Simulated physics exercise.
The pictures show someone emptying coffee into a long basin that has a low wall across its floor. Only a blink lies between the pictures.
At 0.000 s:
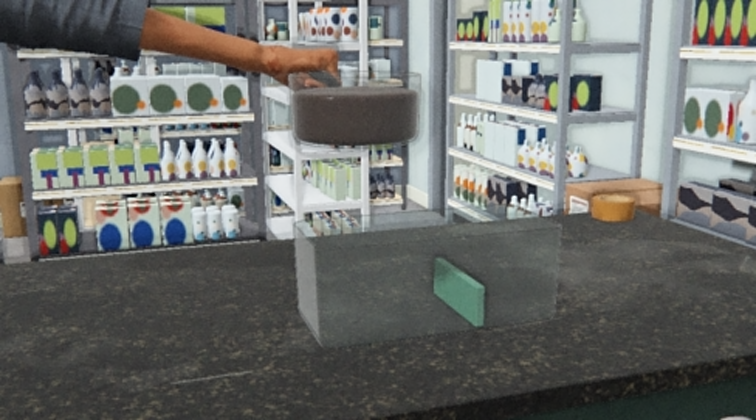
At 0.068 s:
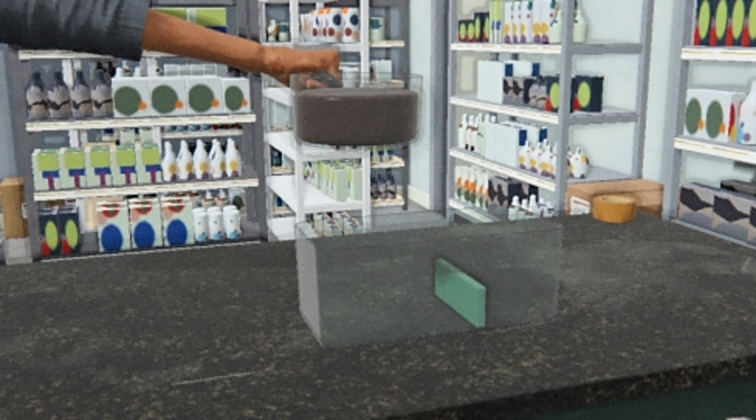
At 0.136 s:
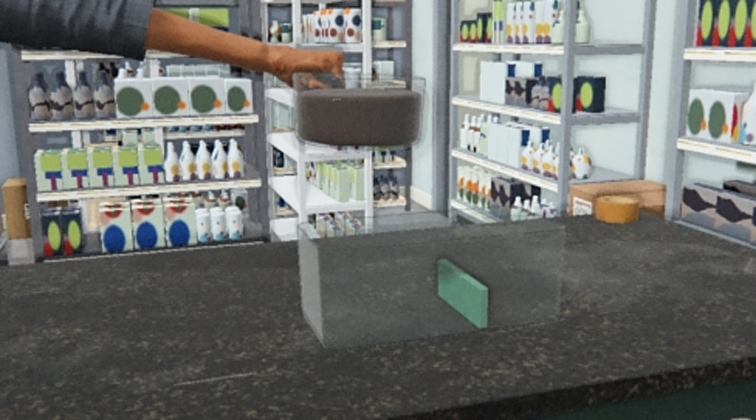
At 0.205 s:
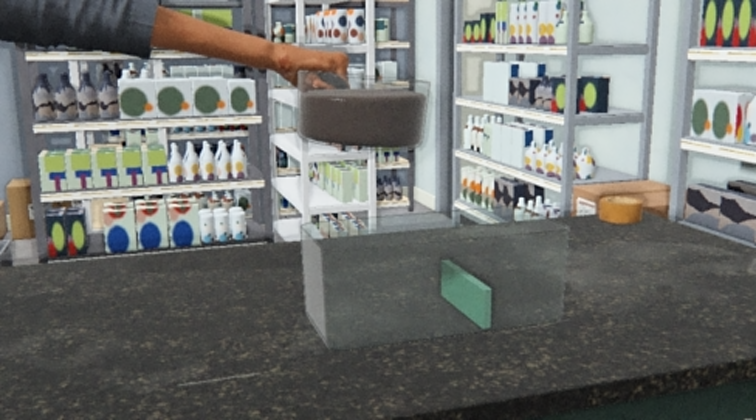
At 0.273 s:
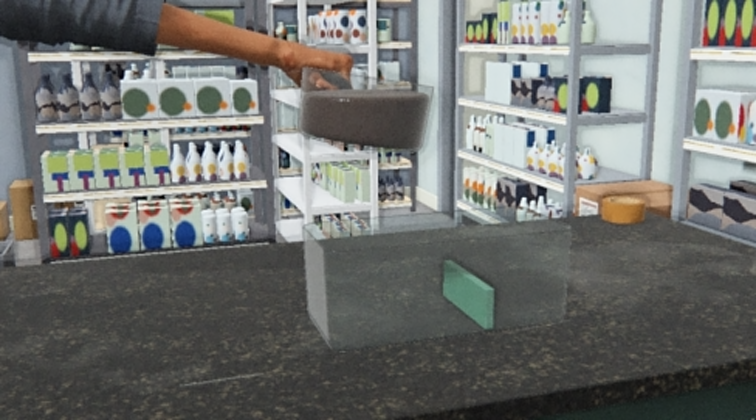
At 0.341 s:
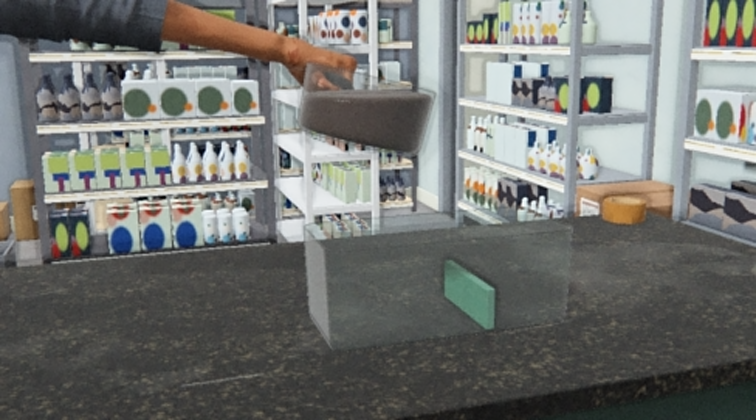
A hand slowly tilts a bowl of dark coffee rightward above a long clear basin.
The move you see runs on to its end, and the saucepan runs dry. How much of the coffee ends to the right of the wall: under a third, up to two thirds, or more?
It comes to from a third to two thirds.
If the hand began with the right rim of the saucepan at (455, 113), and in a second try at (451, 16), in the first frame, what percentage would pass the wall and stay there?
First some 75, then 70 per cent.
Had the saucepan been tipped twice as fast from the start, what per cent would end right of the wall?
Close to 30 per cent.
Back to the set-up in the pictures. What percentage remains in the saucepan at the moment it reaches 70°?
It comes to 50 per cent or so.
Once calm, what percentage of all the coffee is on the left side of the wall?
Close to 40 per cent.
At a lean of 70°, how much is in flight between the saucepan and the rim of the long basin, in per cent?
Close to 35 per cent.
A moment on, the saucepan is tipped part way and 48 per cent is still to pour, 3 is left of the wall and 16 right of it.
Next, the saucepan is tipped right over and 6 per cent is still to pour, 28 is left of the wall and 58 right of it.
Then the saucepan is tipped right over and 0 per cent is still to pour, 41 is left of the wall and 58 right of it.
Later the saucepan is tipped right over and 0 per cent is still to pour, 41 is left of the wall and 58 right of it.
At rest 41 per cent lies left of the wall, 58 right of it and 1 outside.
